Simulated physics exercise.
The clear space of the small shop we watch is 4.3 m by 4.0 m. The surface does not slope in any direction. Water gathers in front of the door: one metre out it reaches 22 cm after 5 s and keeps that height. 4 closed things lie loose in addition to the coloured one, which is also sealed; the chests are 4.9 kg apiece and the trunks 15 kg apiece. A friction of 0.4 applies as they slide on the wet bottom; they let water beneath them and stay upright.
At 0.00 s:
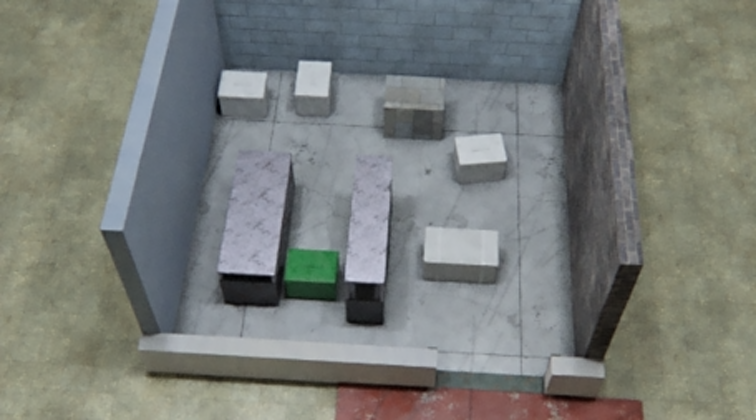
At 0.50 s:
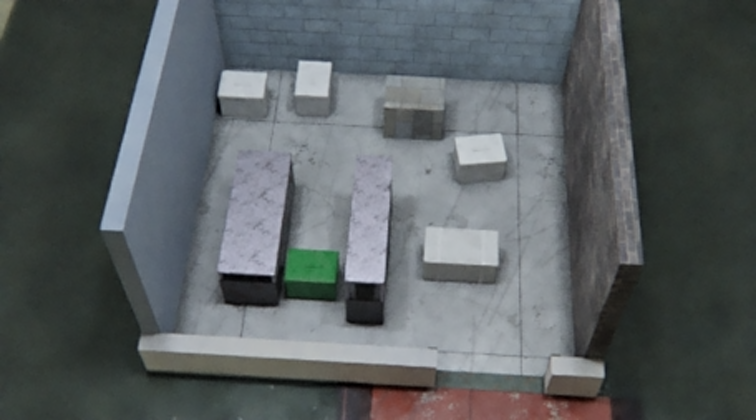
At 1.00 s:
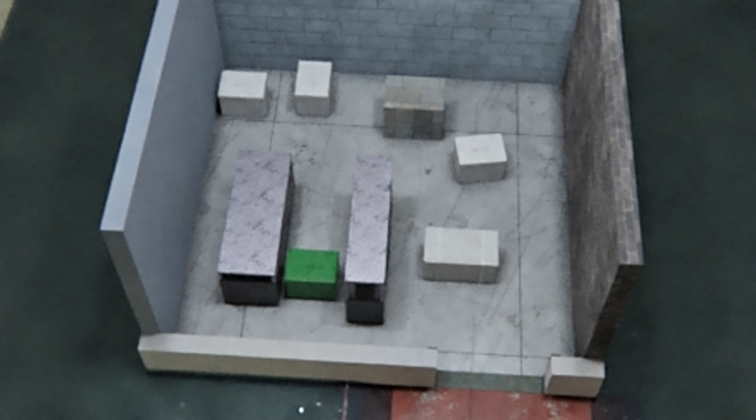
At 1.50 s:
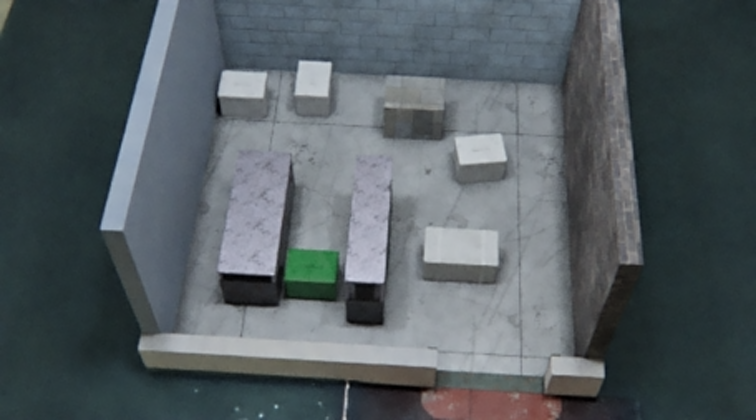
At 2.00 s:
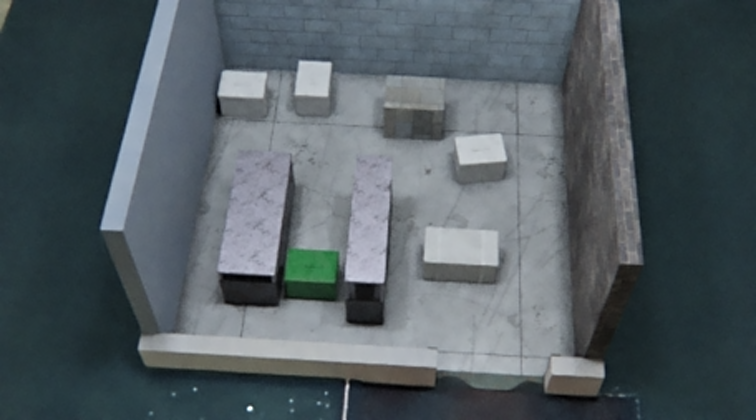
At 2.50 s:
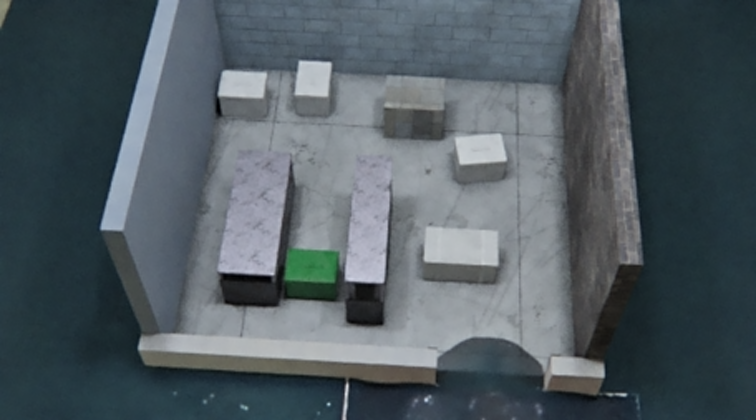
Dark water spreading around a small walled room, covering the red paving and entering the doorway, while the boxes inside stay still.
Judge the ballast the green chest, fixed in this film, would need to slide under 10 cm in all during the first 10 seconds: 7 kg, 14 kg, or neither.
It will take just the lighter choice to stop it.
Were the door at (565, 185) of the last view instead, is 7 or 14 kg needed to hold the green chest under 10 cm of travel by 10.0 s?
Under that setup, the heavy option is needed.
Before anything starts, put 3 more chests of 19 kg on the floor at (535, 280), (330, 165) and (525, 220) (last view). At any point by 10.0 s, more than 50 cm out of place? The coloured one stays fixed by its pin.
One by one: Too far, not far enough and too far.
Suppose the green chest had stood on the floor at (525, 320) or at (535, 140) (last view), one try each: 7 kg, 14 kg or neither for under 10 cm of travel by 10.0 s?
For the first start neither one suffices; for the second neither one suffices.
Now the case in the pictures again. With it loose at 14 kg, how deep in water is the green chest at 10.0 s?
Roughly 1 cm.
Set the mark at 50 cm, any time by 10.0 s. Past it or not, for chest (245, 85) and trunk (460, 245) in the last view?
The first is within the mark and the second is beyond the mark.
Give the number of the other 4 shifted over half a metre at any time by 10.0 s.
Counting them up, I find 3.
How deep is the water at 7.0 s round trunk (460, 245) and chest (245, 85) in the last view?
About 8 and 0 cm.
After 3.5 s the green chest would be 0 cm from its start with 7 kg and 0 cm from its start with 14 kg; 0 cm of water round it then.
After 4.5 s the green chest would be 0 cm from its start with 7 kg and 0 cm from its start with 14 kg; 0 cm of water round it then.
After 7.0 s the green chest would be 0 cm from its start with 7 kg and 0 cm from its start with 14 kg; 0 cm of water round it then.
After 10.0 s the green chest would be 0 cm from its start with 7 kg and 0 cm from its start with 14 kg; 1 cm of water round it then.
